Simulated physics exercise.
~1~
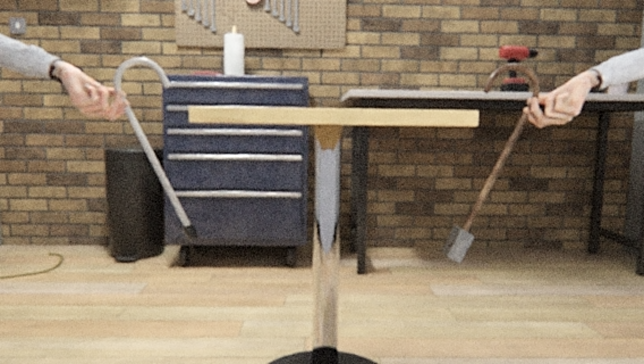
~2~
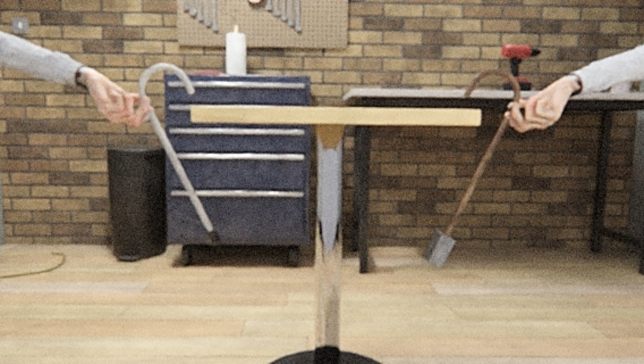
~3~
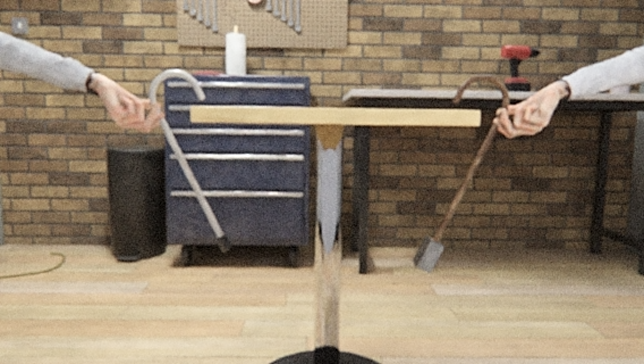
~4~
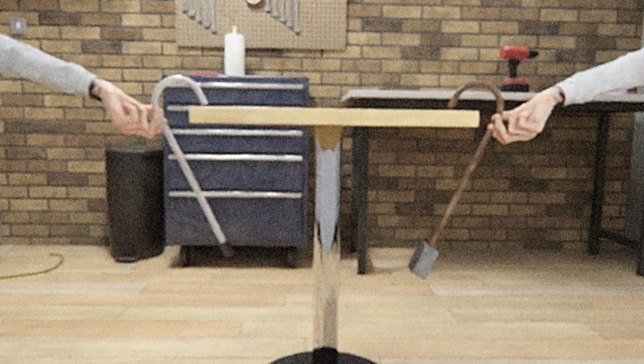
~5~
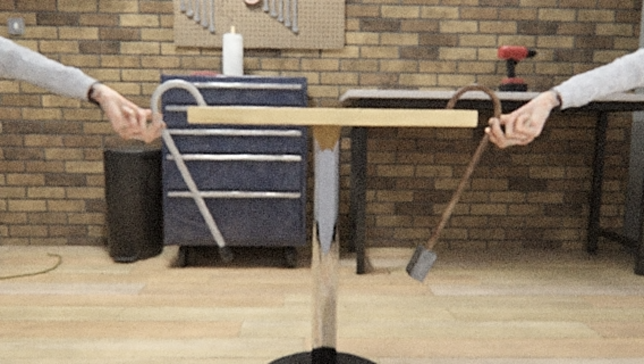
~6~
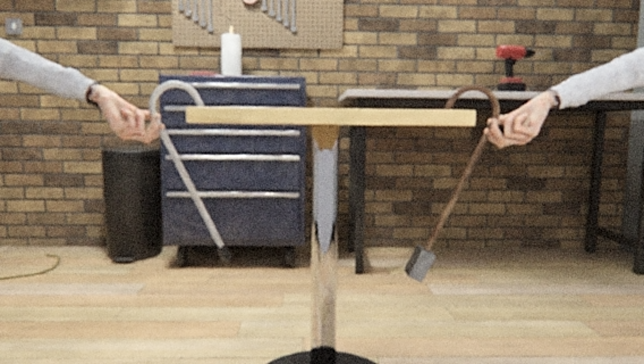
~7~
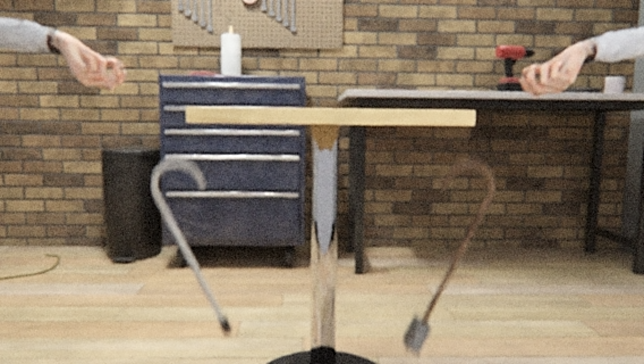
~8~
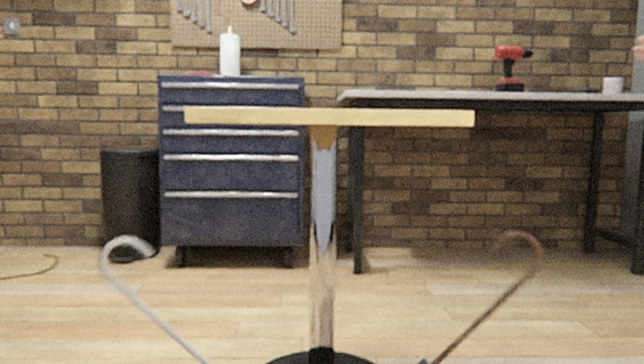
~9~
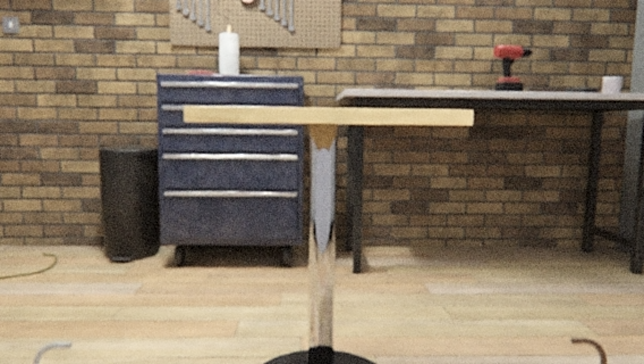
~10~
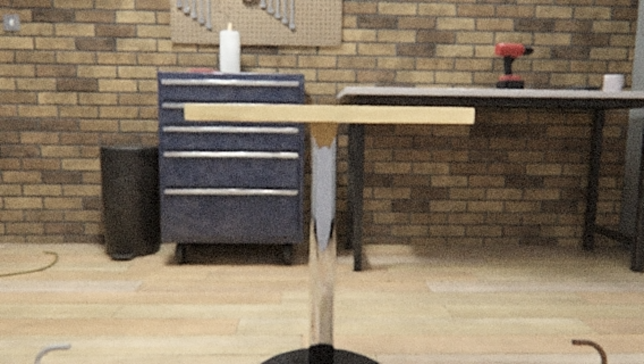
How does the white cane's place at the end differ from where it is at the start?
At the start the white cane is held up by a hand to the left of the tabletop. By the end it has dropped to the bottom left, farther left than before, with only its curved top in view.
